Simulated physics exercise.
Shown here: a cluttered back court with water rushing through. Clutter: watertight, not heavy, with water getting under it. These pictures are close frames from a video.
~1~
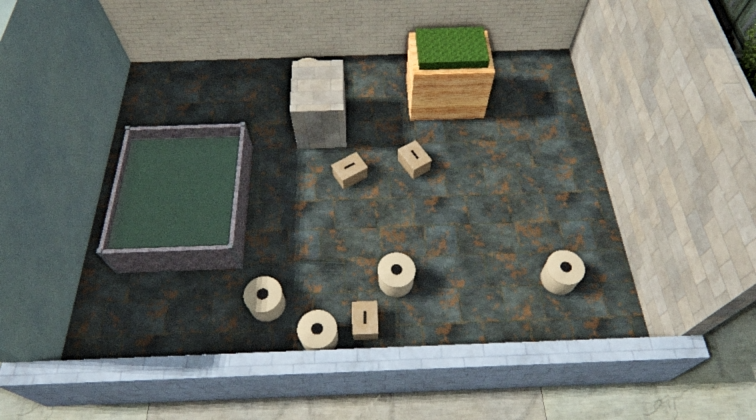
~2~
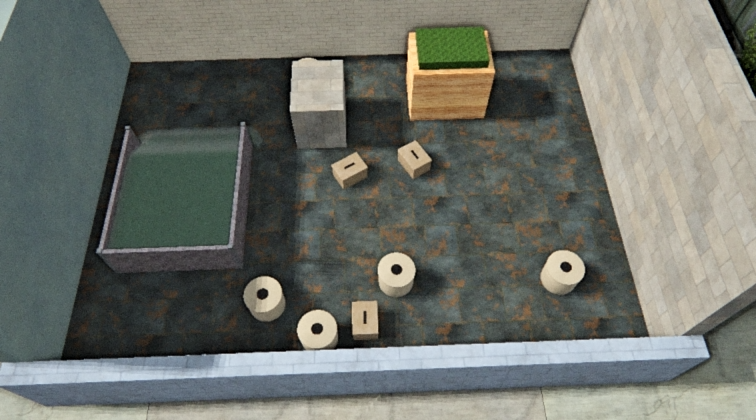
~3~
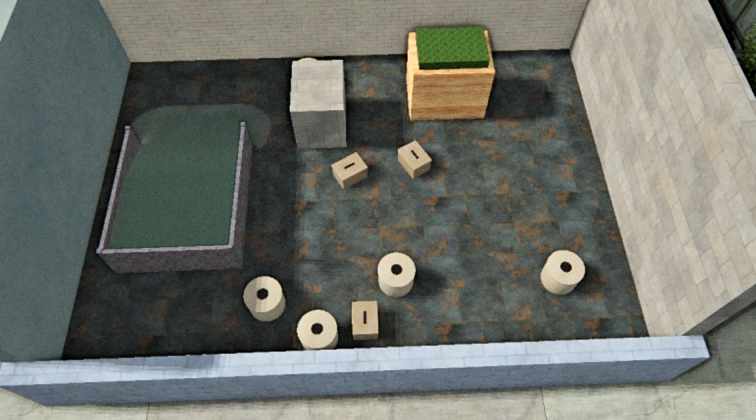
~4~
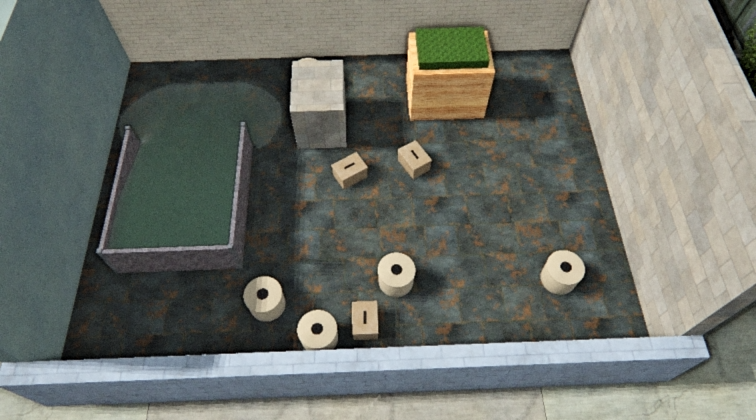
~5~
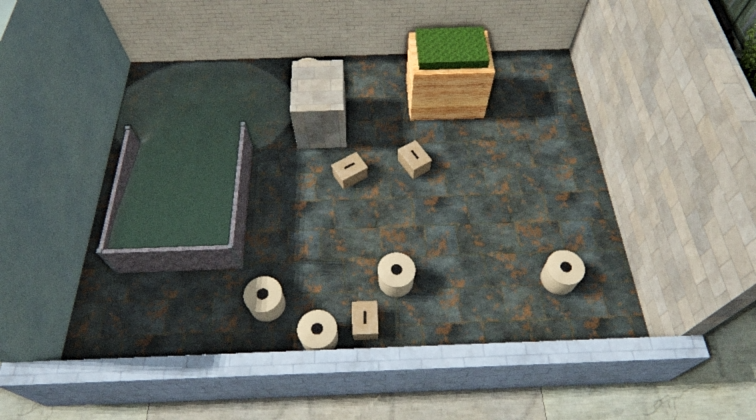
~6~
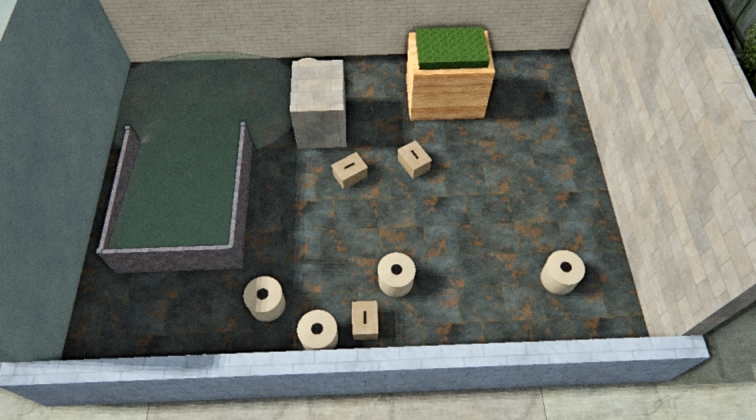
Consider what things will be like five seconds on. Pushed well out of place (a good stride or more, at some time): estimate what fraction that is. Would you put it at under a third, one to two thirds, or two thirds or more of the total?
I would put it at under a third of the total.
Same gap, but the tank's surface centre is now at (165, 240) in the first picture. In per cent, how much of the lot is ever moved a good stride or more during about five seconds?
The share comes to close to 10 percent.
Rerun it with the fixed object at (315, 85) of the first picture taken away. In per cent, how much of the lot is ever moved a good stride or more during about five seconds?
About 20%.
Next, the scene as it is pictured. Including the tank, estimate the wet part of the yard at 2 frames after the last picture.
I'd call it close to 20 per cent.
A moment on, 0 of 8 are well off their spots; 0 afloat.
Next, 1 of 8 are well off their spots; 1 afloat.
Later, 1 of 8 are well off their spots; 0 afloat.
In the end, 1 of 8 are well off their spots, and 1 have been at some point; 1 afloat.
